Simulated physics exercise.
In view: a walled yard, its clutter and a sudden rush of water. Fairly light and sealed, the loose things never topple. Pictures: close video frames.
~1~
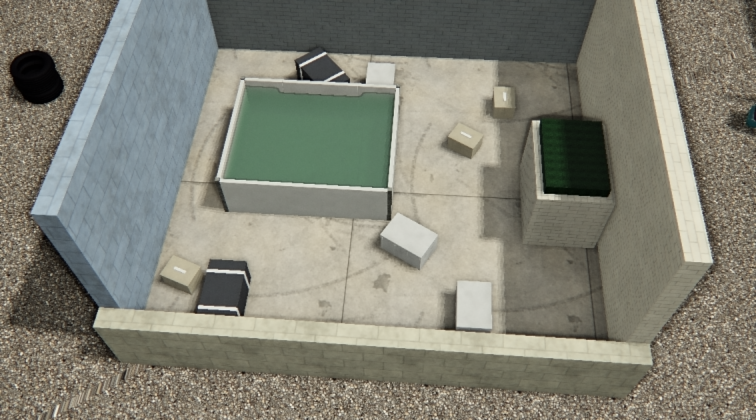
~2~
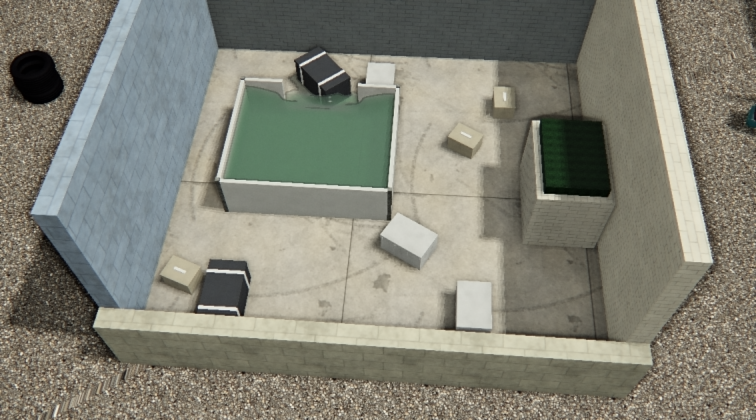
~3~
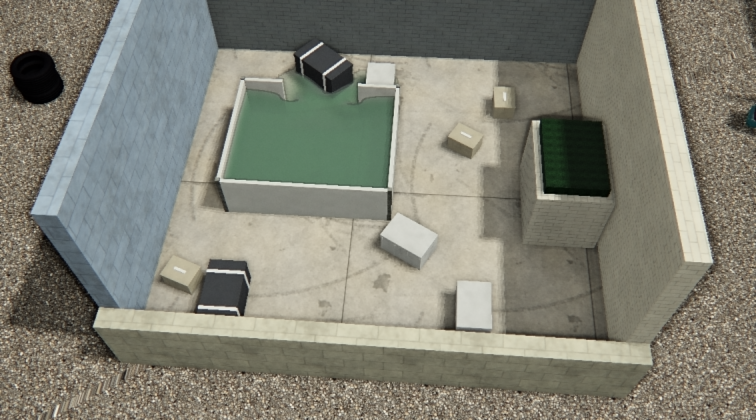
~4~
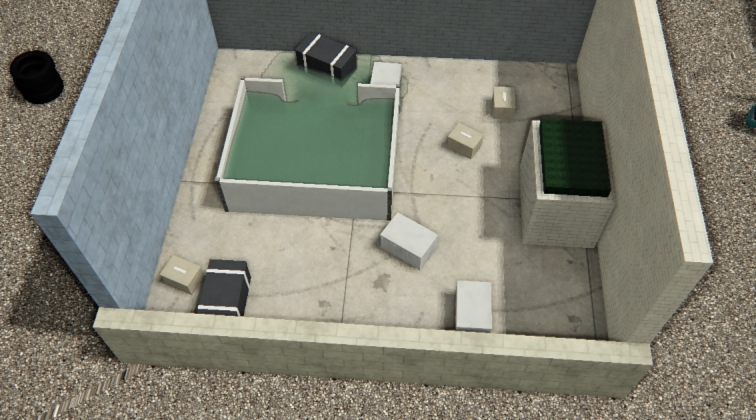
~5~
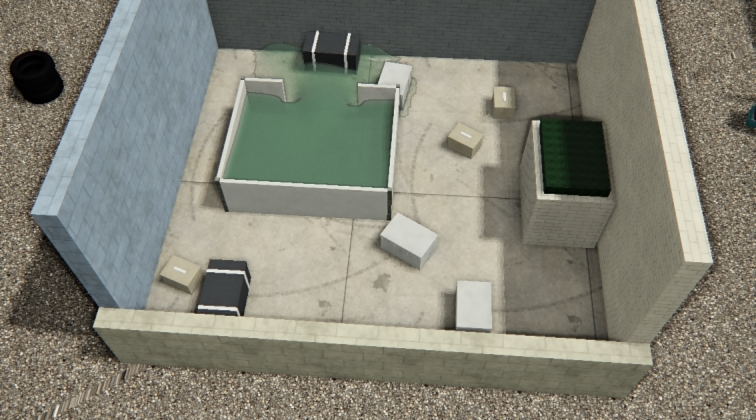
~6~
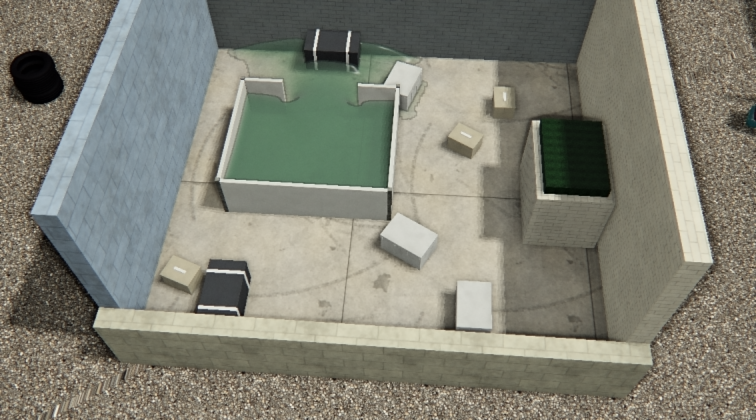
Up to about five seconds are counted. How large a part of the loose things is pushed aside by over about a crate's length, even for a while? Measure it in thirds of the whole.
Two thirds upward.
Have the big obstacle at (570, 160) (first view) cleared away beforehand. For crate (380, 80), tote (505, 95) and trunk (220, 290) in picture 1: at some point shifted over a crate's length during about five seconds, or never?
Item one went the distance, item two went the distance, item three went the distance.
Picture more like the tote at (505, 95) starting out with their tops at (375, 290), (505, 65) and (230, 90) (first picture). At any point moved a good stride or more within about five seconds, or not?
Stays put, shoved clear, shoved clear.
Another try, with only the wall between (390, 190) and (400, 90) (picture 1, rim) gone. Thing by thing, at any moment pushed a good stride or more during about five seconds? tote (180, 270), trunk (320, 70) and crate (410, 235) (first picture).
As listed: No, shifted that much, not that far.
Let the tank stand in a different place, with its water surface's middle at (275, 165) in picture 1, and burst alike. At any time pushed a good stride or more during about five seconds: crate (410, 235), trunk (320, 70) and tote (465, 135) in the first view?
First never went far, then displaced far, then displaced far.
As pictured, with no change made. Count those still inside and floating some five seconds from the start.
Counted: 4.
A moment on, 1 of 8 are well off their spots; 1 afloat.
Next, 3 of 8 are well off their spots; 1 afloat.
Later, 4 of 8 are well off their spots; 3 afloat.
In the end, 6 of 8 are well off their spots, and 6 have been at some point; 4 afloat.
